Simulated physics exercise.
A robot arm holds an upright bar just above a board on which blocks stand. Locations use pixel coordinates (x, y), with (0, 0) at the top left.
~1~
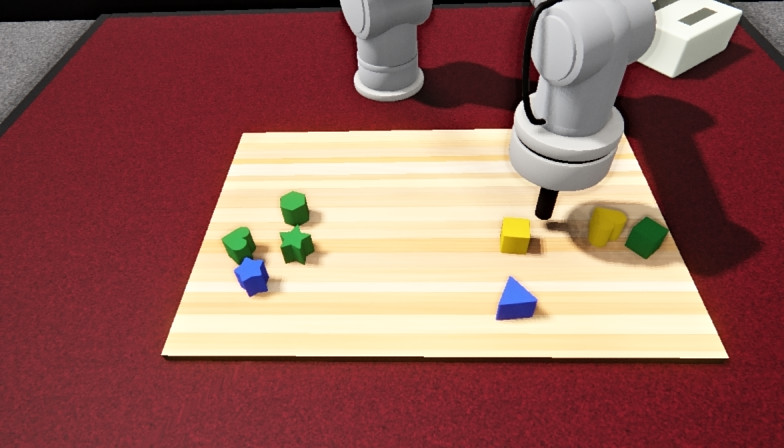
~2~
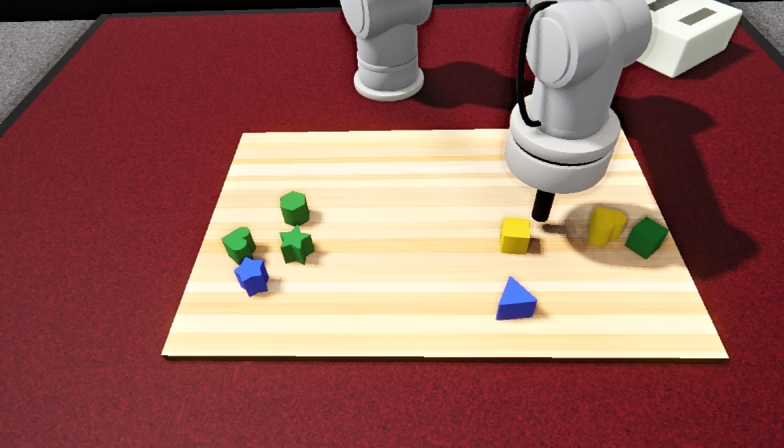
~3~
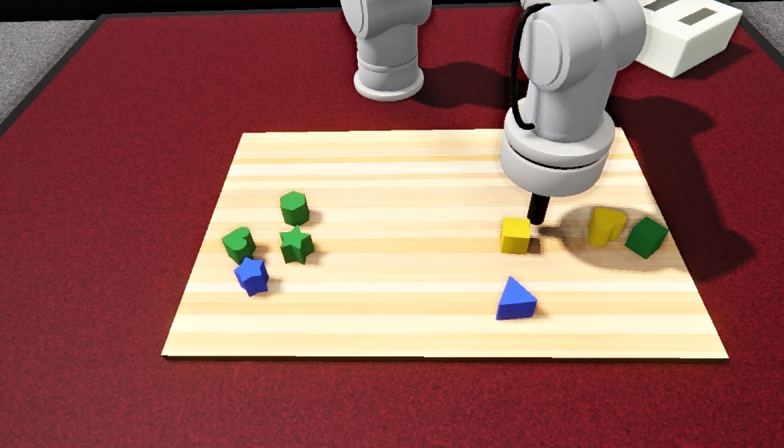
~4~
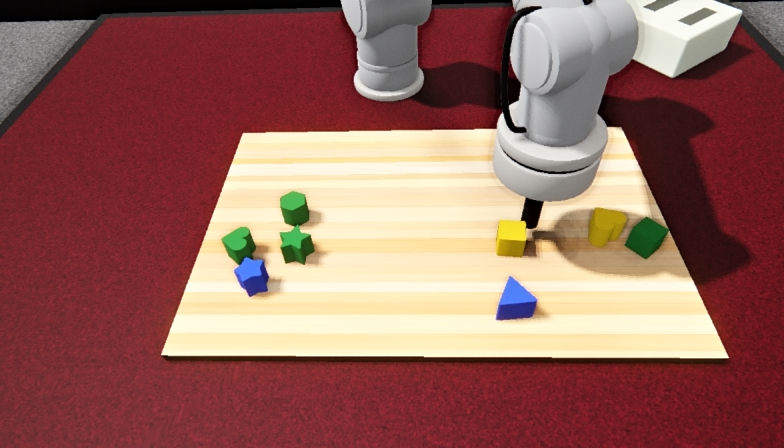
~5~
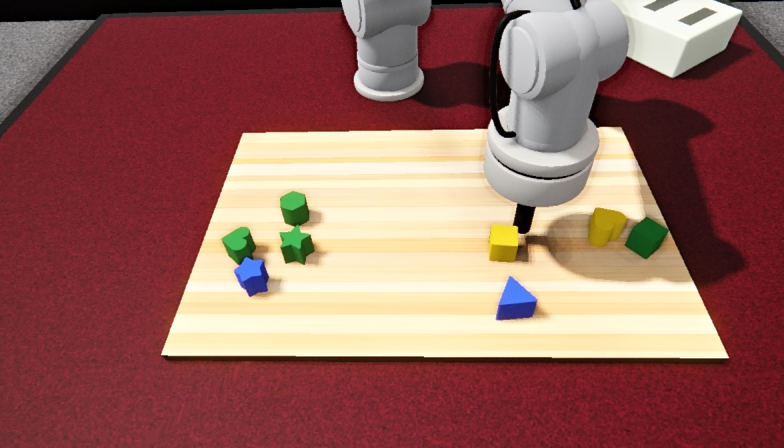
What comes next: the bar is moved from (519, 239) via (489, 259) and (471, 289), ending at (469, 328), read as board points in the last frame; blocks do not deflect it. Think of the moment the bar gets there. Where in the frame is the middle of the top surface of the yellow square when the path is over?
Expect it around (443, 293).
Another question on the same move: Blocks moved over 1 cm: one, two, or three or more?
When the path ends, I think you'll find one block out of place by more than 1 cm.
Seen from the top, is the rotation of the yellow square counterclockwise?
My answer is no.
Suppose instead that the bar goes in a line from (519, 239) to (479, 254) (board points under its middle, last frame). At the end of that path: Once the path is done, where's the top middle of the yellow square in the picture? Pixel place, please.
Its top middle will sit at (474, 255).
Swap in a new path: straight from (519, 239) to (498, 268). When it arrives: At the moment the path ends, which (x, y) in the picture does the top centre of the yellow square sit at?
Top centre: (479, 256).
On the path given first. One third of the way, bar at (490, 249); yellow square at (473, 258).
Two thirds of the way, bar at (472, 279); yellow square at (448, 283), turned 20° clockwise.
At the end, bar at (470, 318); yellow square at (443, 293), turned 75° clockwise; blue triangular piece unmoved.
